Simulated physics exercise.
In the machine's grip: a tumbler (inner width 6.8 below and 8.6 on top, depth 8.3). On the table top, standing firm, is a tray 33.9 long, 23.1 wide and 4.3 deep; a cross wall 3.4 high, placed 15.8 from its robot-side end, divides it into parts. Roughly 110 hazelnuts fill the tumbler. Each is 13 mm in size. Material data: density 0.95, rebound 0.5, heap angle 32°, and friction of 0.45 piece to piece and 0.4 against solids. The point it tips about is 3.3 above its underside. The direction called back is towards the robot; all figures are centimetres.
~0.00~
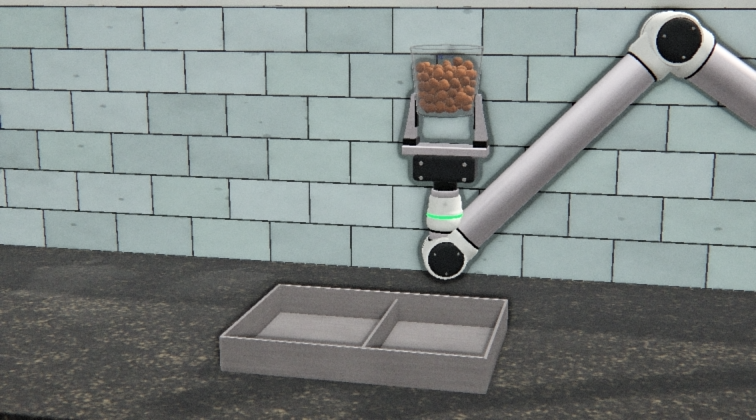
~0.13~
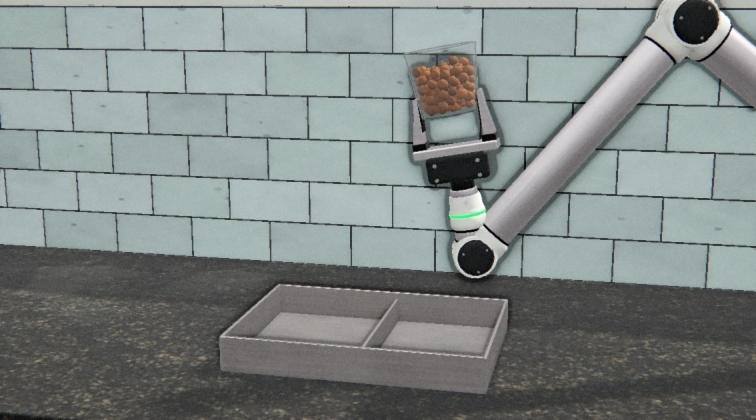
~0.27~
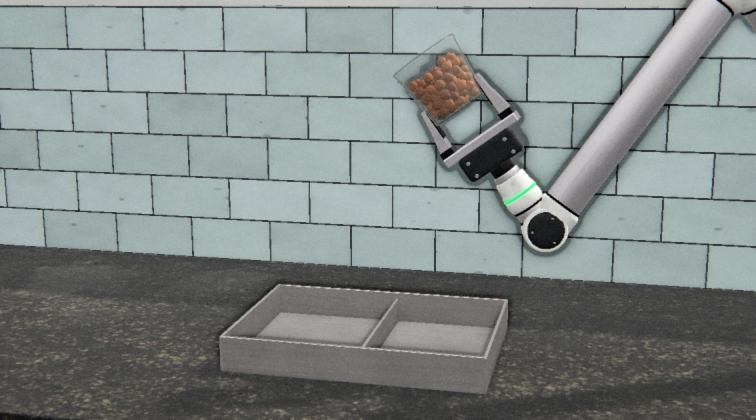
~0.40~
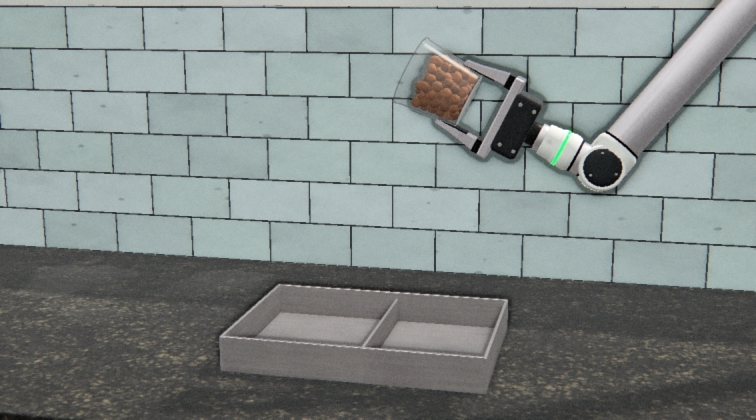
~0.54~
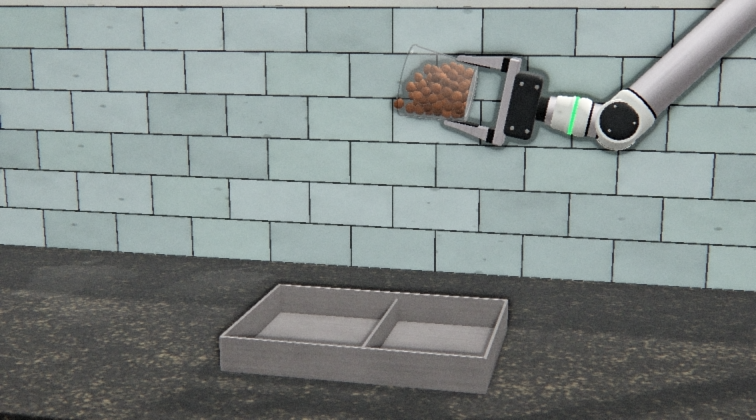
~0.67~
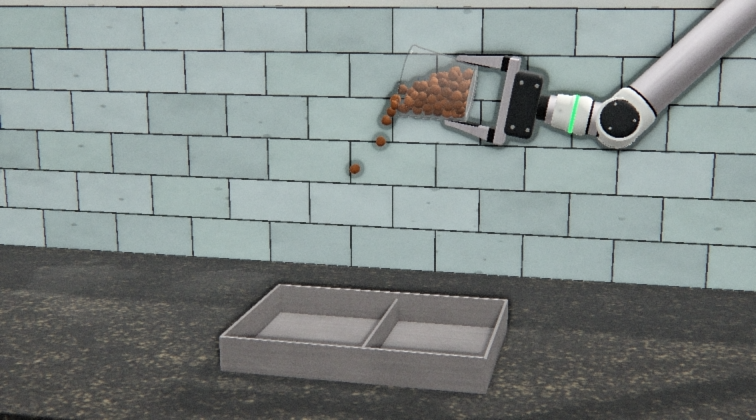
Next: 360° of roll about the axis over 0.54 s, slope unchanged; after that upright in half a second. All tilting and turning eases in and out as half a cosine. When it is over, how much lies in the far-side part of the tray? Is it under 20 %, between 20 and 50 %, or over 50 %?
Between 20 and 50 %.
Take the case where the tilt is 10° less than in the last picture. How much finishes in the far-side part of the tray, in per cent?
I'd put it at close to 10 per cent.
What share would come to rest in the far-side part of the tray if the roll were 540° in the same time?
30 %.
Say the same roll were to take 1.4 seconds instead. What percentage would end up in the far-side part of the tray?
Then about 45 per cent.
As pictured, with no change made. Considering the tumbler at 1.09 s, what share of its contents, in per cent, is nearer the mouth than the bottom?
Something near 40 in a hundred.
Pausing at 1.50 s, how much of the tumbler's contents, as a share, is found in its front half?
Share noted: Close to 60 per cent.
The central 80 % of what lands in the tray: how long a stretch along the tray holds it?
Some 12 cm.
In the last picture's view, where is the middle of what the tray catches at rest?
I'd mark it about (331, 347) in the last picture.
By 1.09 s, tipped 80°, highest piece 39 above the table; 89 in the tumbler, 10 in the far-side part, 13 in flight or on a rim.
By 1.50 s, tipped 30°, highest piece 39 above the table; 77 in the tumbler, 29 in the far-side part, 2 on the table or floor, 4 in flight or on a rim.
By 1.91 s, upright, highest piece 39 above the table; 77 in the tumbler, 31 in the far-side part, 3 on the table or floor, 1 in the robot-side part.
By 2.61 s, upright, highest piece 39 above the table; 77 in the tumbler, 31 in the far-side part, 3 on the table or floor, 1 in the robot-side part.
Final count, 77 in the tumbler, 31 in the far-side part, 3 on the table or floor, 1 in the robot-side part. That is 28 % in the far-side part of the tray.
